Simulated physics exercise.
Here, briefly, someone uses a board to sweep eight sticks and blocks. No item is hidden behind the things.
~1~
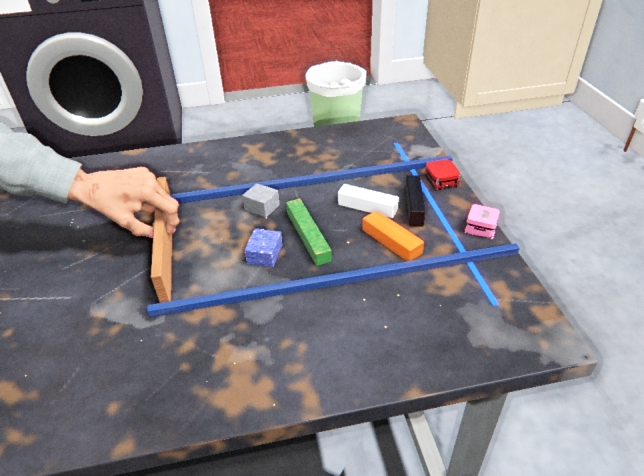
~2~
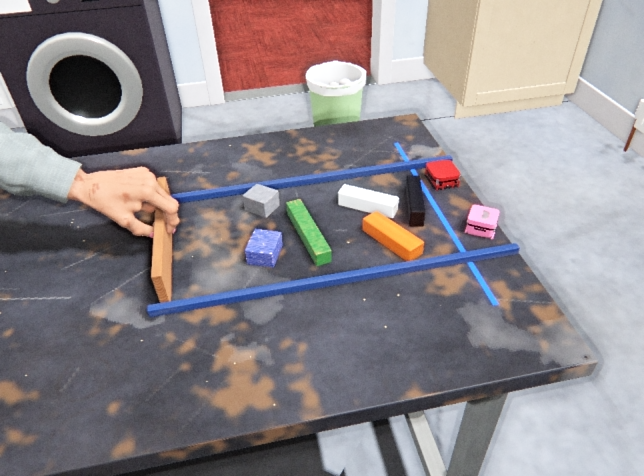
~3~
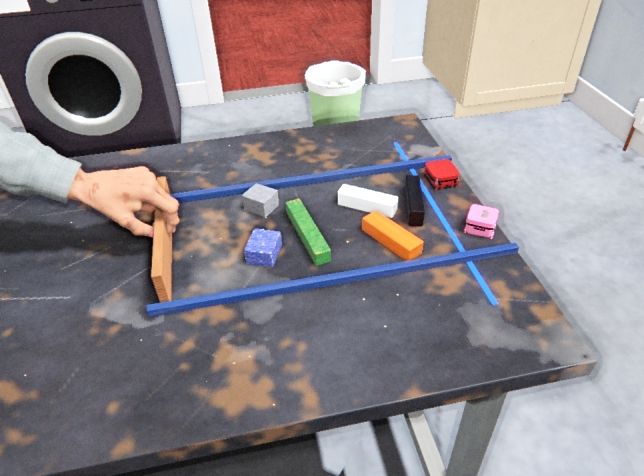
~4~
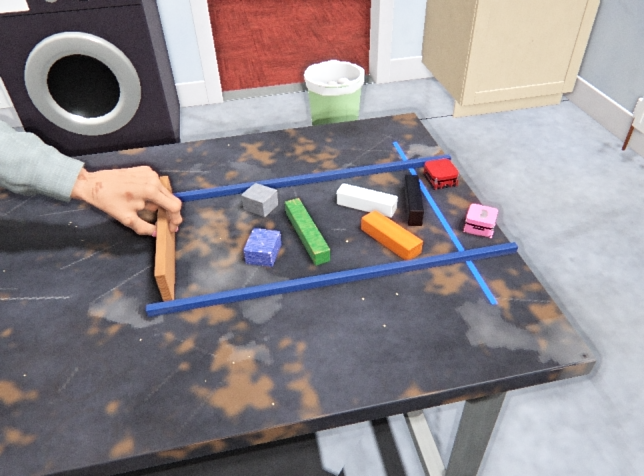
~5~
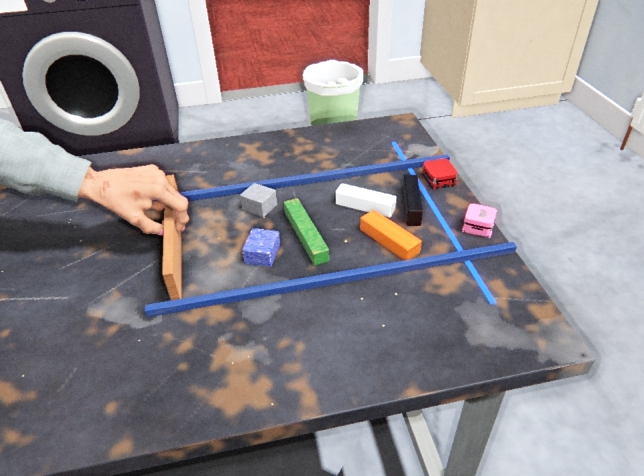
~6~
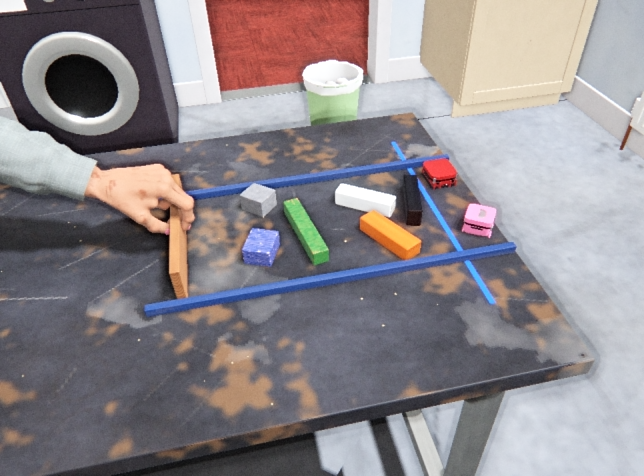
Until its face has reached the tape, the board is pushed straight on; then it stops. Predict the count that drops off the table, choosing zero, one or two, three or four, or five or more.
I predict the tally of drops will be above two but under five.
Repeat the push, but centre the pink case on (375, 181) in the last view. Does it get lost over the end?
Result: The pink case remains aboard.
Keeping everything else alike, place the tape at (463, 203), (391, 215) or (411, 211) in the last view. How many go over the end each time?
6, 0, 1.
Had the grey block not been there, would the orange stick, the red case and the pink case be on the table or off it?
Note: Orange stick is off by the end; red case is off by the end; pink case is off by the end.
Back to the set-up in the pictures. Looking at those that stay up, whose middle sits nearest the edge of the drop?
White stick.
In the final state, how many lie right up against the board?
2.
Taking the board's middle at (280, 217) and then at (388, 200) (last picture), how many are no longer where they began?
Counts: 3 and 8.
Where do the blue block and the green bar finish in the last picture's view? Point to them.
They end up close to (456, 214) and (470, 204).
A little later, none off yet; pink case at rest near (479, 222); red case at rest near (439, 174); black stick at rest near (412, 199).
Next, none off yet; pink case at rest near (479, 222); red case at rest near (439, 174); black stick moving near (416, 200).
Later still, none off yet; pink case shifted a little near (492, 218); red case shifted a little near (449, 170); black stick shifted about its own width near (454, 191).
When it is over, the number that fall off is three or four; down, orange stick, black stick, red case and pink case.
